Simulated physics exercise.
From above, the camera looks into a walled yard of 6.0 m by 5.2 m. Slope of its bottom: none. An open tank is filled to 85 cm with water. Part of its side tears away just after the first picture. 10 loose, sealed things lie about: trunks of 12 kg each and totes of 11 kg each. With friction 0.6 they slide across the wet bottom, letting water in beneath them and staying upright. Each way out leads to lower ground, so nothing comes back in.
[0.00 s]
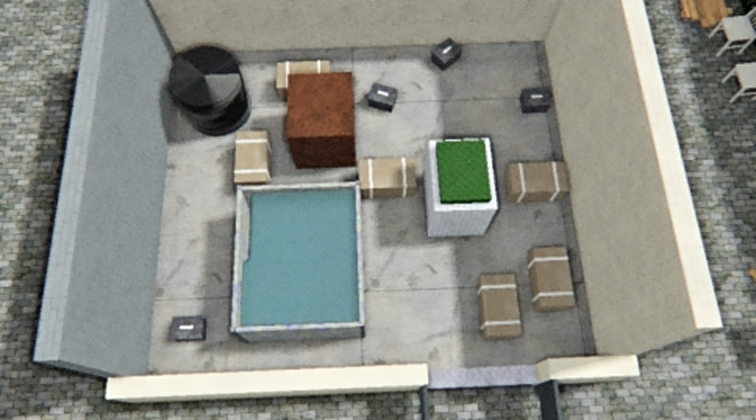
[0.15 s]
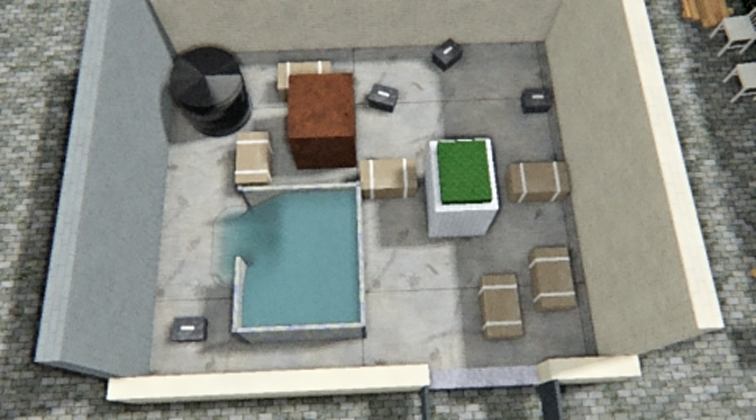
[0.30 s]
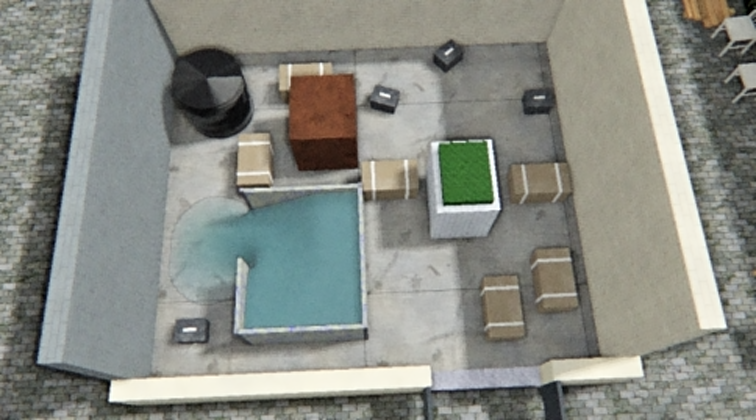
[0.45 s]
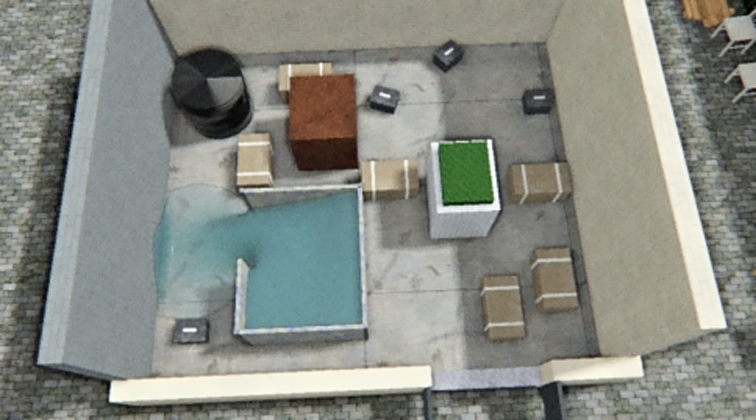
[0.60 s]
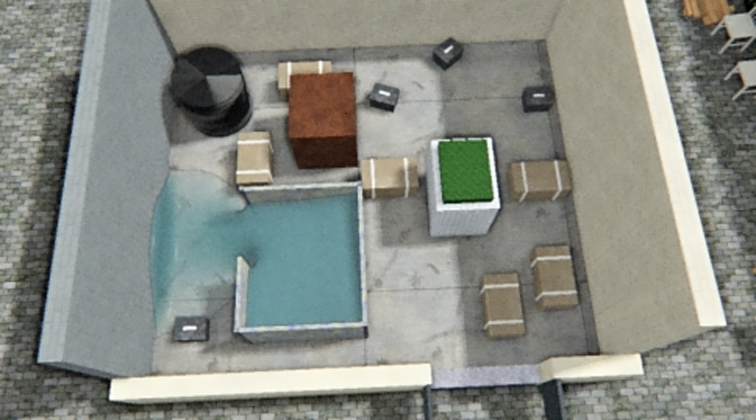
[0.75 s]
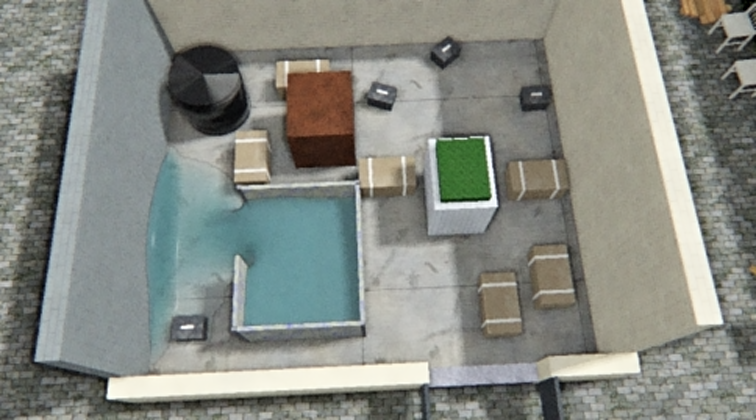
A walled yard holds an open tank whose left side breaks, and water spreads leftward.
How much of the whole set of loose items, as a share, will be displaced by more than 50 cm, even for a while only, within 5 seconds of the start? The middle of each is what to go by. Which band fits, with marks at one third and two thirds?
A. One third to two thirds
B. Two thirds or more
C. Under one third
Answer: A.
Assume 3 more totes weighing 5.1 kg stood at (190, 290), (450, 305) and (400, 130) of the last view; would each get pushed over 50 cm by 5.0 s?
Order as given: Goes farther, goes farther, stays inside it.
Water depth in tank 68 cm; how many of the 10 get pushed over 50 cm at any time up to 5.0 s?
Result: 3.
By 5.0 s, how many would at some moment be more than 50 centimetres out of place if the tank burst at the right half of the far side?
Then the count would be 7.
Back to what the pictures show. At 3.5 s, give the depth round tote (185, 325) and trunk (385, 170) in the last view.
Depth approx. 5 cm / 3 cm.
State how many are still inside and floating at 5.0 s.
At that instant the tally stands at 4.
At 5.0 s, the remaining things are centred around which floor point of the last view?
Around (470, 173).
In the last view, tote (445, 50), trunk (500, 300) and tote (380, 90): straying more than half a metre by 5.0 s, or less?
Well, in turn that's topping it, topping it, not reaching it.
After 1.1 s 0 of 10 are over 50 cm from their spots; 0 afloat.
After 2.2 s 1 of 10 are over 50 cm from their spots; 1 afloat.
After 3.5 s 2 of 10 are over 50 cm from their spots; 2 afloat.
After 5.0 s 4 of 10 are over 50 cm from their spots, and 4 have been at some point; 4 afloat.
